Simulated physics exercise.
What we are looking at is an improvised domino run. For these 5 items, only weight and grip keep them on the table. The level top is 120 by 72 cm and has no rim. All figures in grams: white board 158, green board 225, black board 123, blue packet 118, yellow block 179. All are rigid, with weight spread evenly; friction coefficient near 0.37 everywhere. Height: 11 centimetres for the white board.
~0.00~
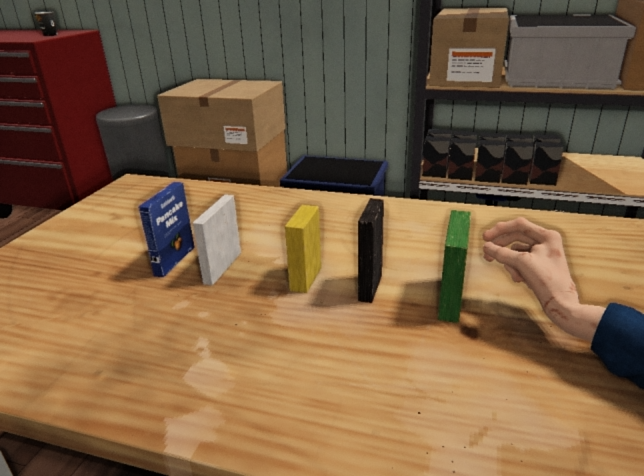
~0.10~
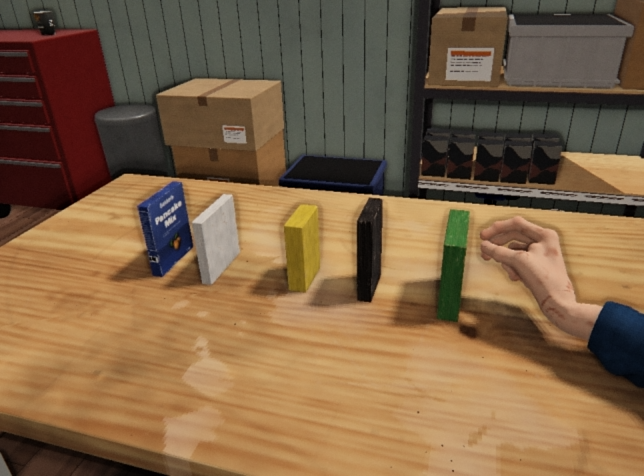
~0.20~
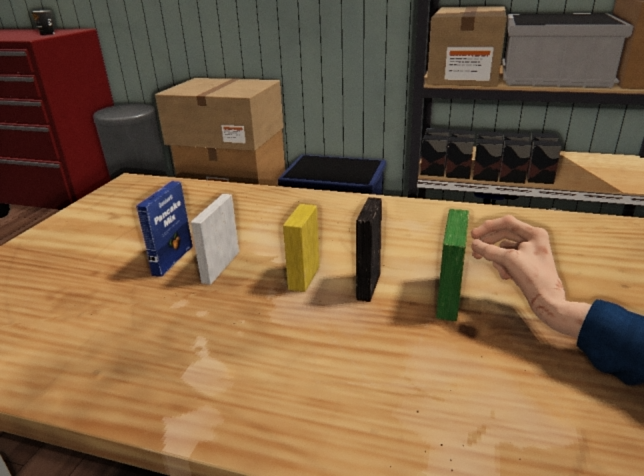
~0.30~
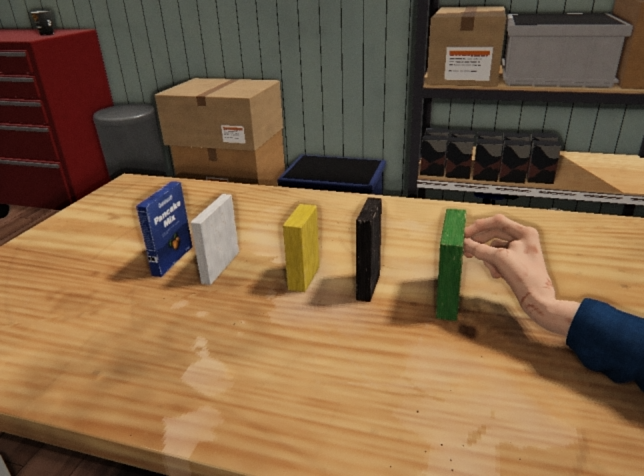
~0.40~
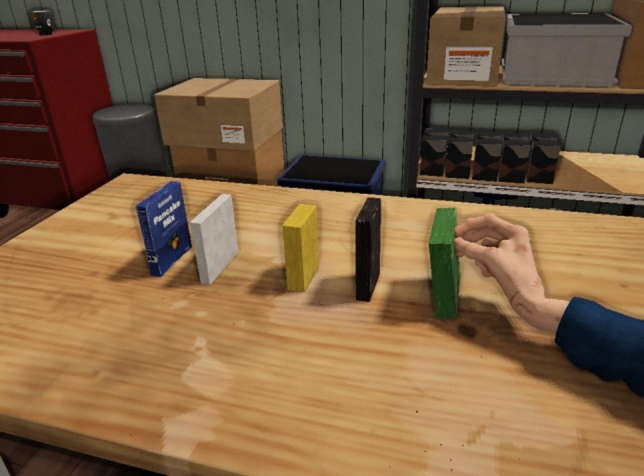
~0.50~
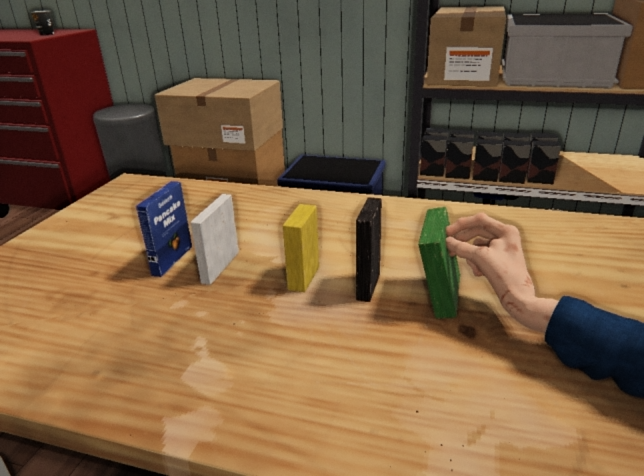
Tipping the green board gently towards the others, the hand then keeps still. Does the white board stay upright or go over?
Vertical.
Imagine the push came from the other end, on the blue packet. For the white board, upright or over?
White board: Knocked over.
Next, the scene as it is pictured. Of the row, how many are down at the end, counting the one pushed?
Count: 3.
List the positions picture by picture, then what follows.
The first frame shows white board (219, 239); black board (371, 251).
The second frame shows black board (370, 250); yellow block (303, 248).
The third frame shows black board (369, 250); yellow block (302, 248).
The fourth frame shows green board 2° over; black board (369, 250); yellow block (302, 248).
The fifth frame shows green board 8° over; black board (369, 250); yellow block (302, 248).
The sixth frame shows green board 15° over; white board (217, 238); black board (369, 250).
After 0.80 s, green board 80° over; black board 13° off upright.
After 0.90 s, green board 90° over; black board 26° off upright; yellow block 4° off upright.
After 1.10 s, green board 90° over; black board 53° off upright; yellow block 40° off upright.
After 1.20 s, green board 90° over; black board 74° off upright; yellow block on its side.
In the end (1.7 s), toppled on the table, black board and yellow block; white board under 5 cm from the start. At the end, from the last picture's camera, white board near (217, 238).
